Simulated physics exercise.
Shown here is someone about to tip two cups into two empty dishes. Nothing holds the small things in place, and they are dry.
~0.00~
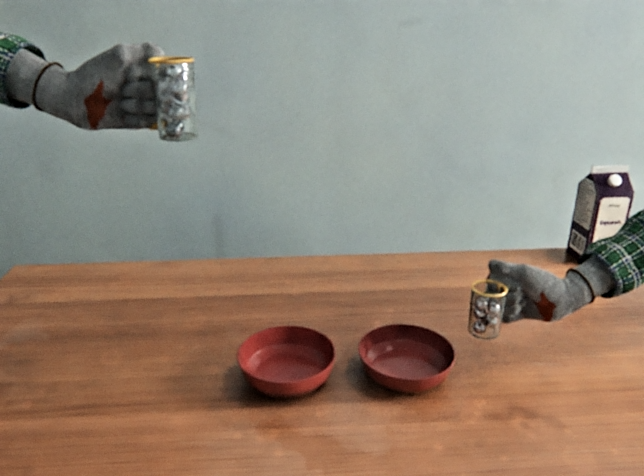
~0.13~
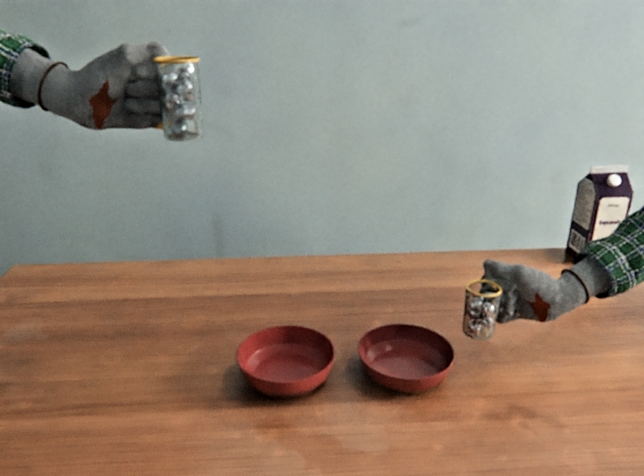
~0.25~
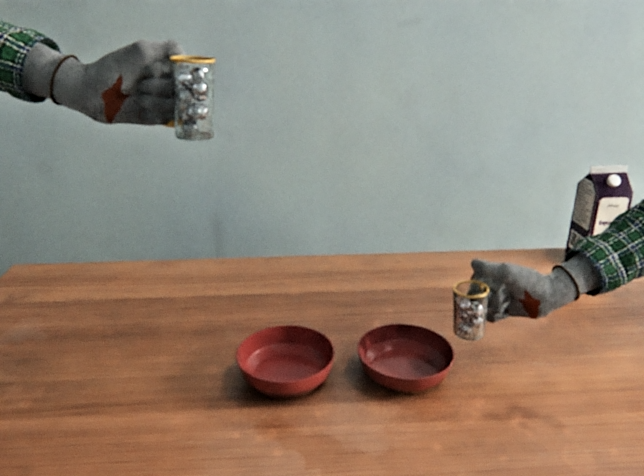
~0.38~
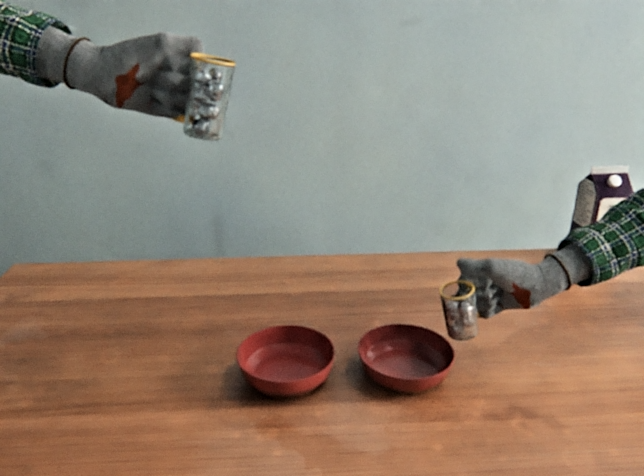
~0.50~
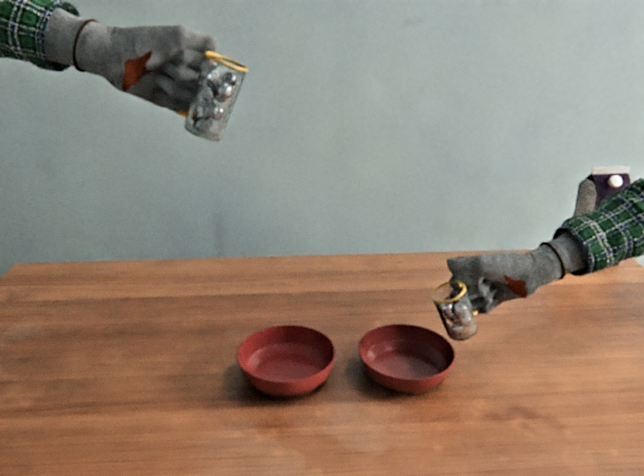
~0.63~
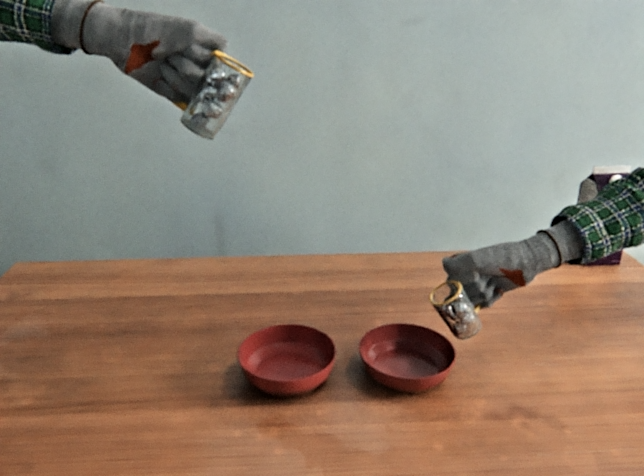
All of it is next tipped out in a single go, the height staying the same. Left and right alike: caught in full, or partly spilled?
In order: On the left the dish sheds bits, right does not spill.
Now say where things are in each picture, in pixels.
The first picture shows left dish (287, 385), empty; left cup (175, 99), holding steel balls, high above its dish; right dish (417, 382), empty; right cup (486, 310), holding steel balls, just above its dish.
The second picture shows left cup (181, 99), upright; right cup (481, 310), upright.
The third picture shows left cup (194, 99), tipped 3°; right cup (470, 311), tipped 3°.
The fourth picture shows left cup (208, 98), tipped 12°; right cup (460, 311), tipped 12°.
The fifth picture shows left cup (214, 98), tipped 22°; right cup (455, 312), tipped 22°.
The sixth picture shows left dish (288, 384); left cup (216, 97), tipped 32°; right dish (417, 381); right cup (456, 311), tipped 32°.
By 1.14 s, left, every one still in the cup; right, every one still in the cup.
By 1.58 s, left, roughly two thirds still in the cup, roughly a third in the air; right, the larger part still in the cup, about a tenth in the dish.
By 1.96 s, left, roughly half in the dish, about a tenth outside the dish, roughly half in the air; right, every one in the dish.
When it is over (2.9 s), left, roughly a third in the dish, roughly two thirds outside the dish; right, every one in the dish, not one outside the dish.
